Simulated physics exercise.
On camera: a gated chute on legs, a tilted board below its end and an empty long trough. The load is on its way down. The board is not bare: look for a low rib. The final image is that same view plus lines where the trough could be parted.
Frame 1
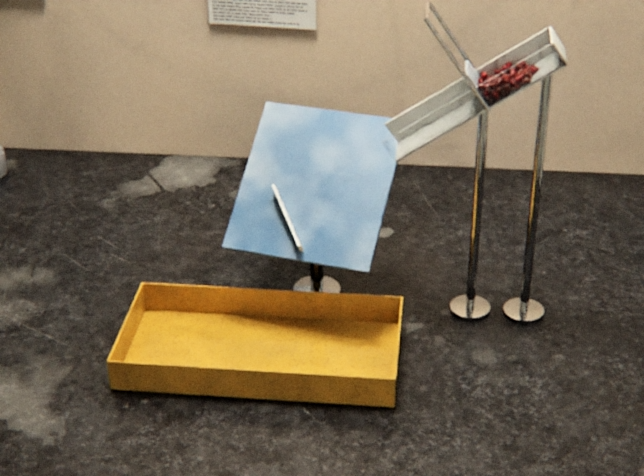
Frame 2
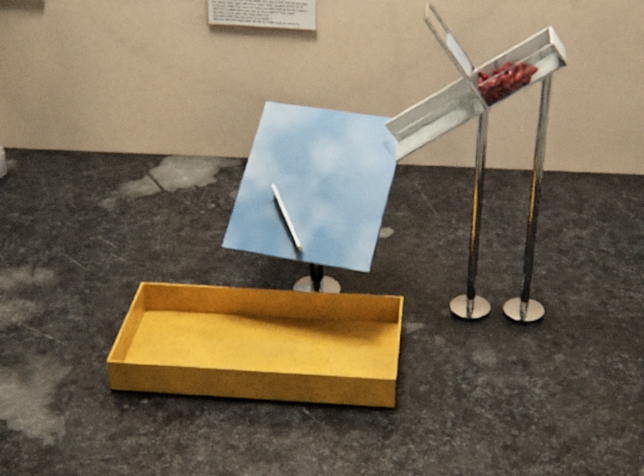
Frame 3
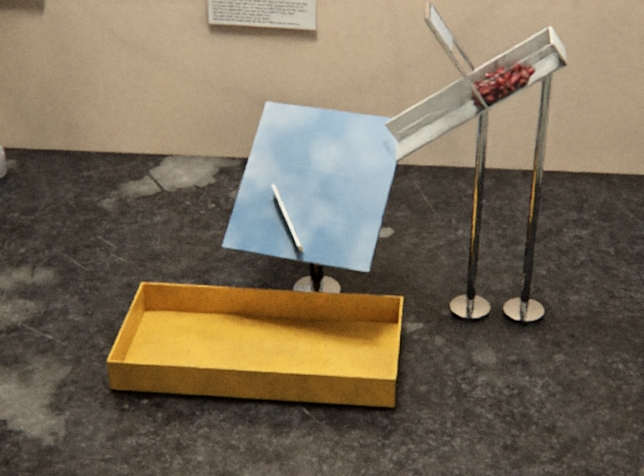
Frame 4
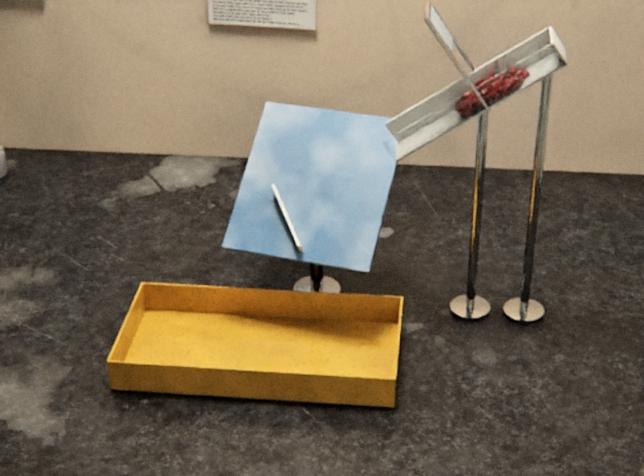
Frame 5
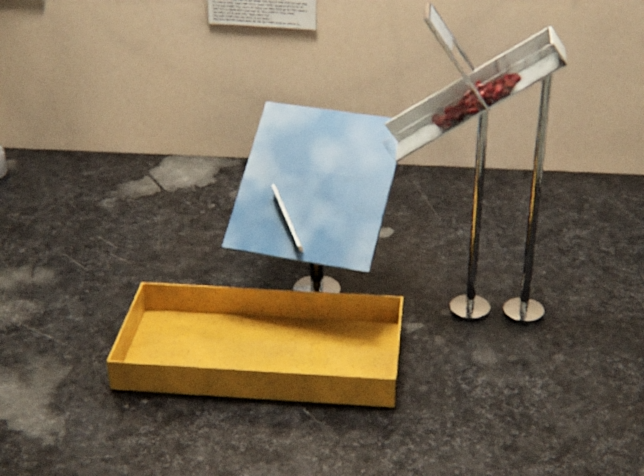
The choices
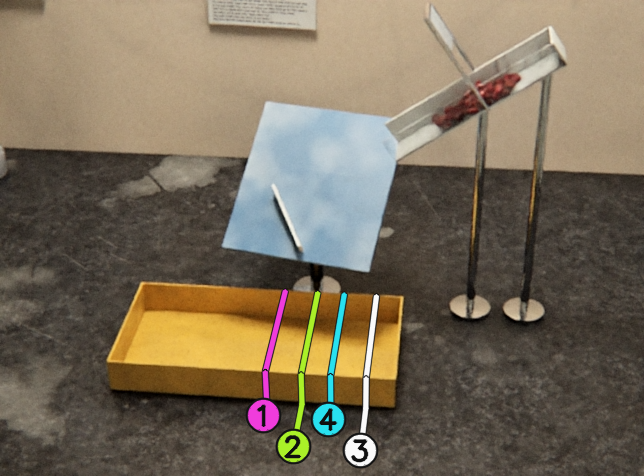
The footage shows small dark red pieces in a pale chute on metal legs, resting behind a raised gate, then sliding a short way down to the left, above a tilted blue board with a thin rib and an empty yellow trough.
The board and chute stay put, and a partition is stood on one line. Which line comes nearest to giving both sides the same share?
Take 2.
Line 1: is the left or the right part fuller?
The right side.
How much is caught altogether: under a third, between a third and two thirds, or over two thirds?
Over two thirds.
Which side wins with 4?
More lands on the left.
On the marked copy, line 1 crosses the front rim at (265, 371); line 2 crosses the front rim at (301, 373); line 3 crosses the front rim at (366, 377); line 4 crosses the front rim at (330, 375).
If 1 is chosen, of what is caught, none at all on the left of the divider, the whole lot on the right.
If 2 is chosen, of what is caught, close to a third on the left of the divider, close to two thirds on the right.
If 3 is chosen, of what is caught, the whole lot on the left of the divider, none at all on the right.
If 4 is chosen, of what is caught, all but a few on the left of the divider, only a few on the right.
